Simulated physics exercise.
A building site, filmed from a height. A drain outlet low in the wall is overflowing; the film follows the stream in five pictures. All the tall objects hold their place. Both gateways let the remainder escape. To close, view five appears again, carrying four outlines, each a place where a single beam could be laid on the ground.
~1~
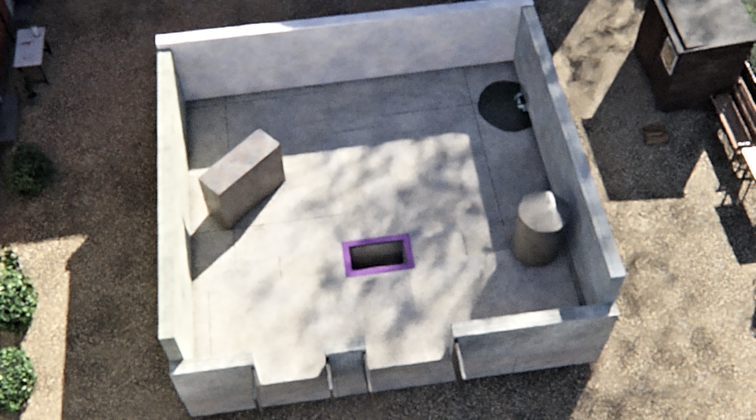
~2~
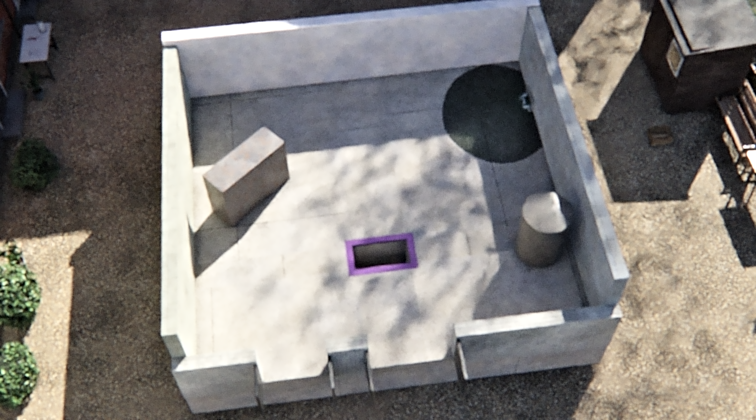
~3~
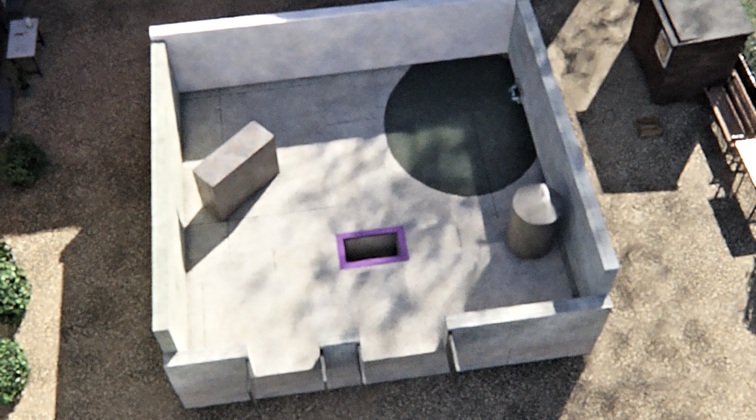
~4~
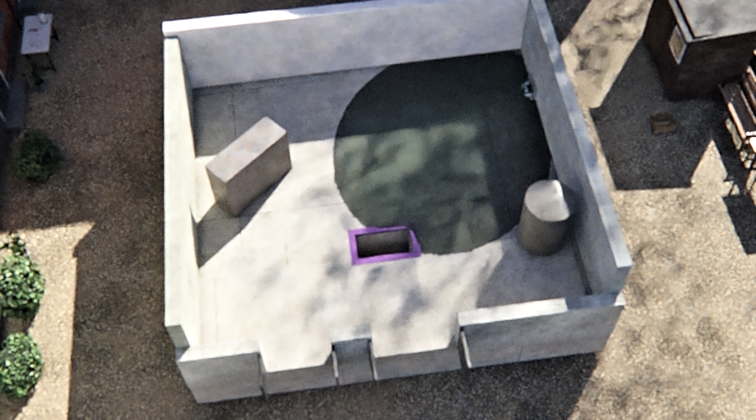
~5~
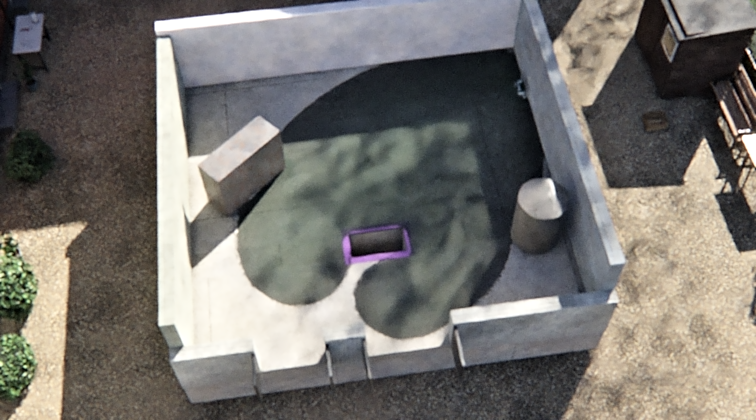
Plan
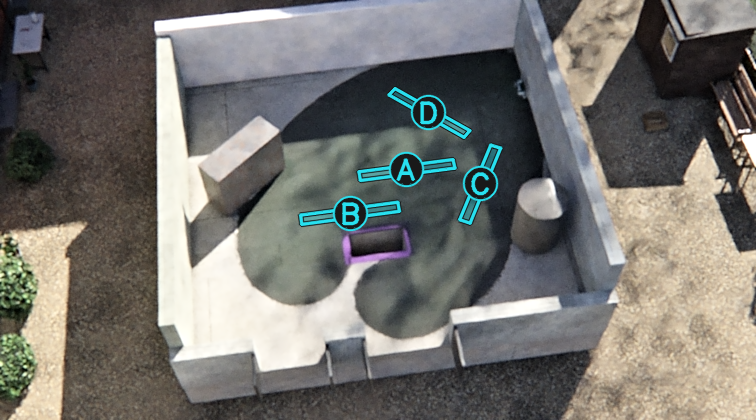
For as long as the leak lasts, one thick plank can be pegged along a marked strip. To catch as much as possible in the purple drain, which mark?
I would pick place C.
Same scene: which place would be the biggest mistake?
It is A.
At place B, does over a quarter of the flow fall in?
No.
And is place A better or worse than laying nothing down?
It is worse.
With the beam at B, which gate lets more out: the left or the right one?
More leaves on the left.
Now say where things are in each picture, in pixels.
Outfall at (526, 98); purple drain at (378, 255); open gate at (293, 367); open gate at (407, 351); water covers 2 % of the ground and shows as far out as (489, 117); purple drain still dry.
Water covers 9 % of the ground and shows as far out as (460, 141); purple drain still dry.
Water covers 19 % of the ground and shows as far out as (393, 148); purple drain still dry.
Water covers 36 % of the ground and shows as far out as (342, 192); purple drain still dry.
Water covers 57 % of the ground and shows as far out as (265, 286); purple drain taking water.
On the marked copy, A from (359, 176) to (453, 163); B from (301, 219) to (398, 206); C from (464, 221) to (495, 146); D from (392, 91) to (466, 133).
With A, about 8 % of the stream runs into the purple drain, about 91 % out by the gates.
With B, about 17 % of the stream runs into the purple drain, about 81 % out by the gates.
With C, about 28 % of the stream runs into the purple drain, about 71 % out by the gates.
With D, about 15 % of the stream runs into the purple drain, about 83 % out by the gates.
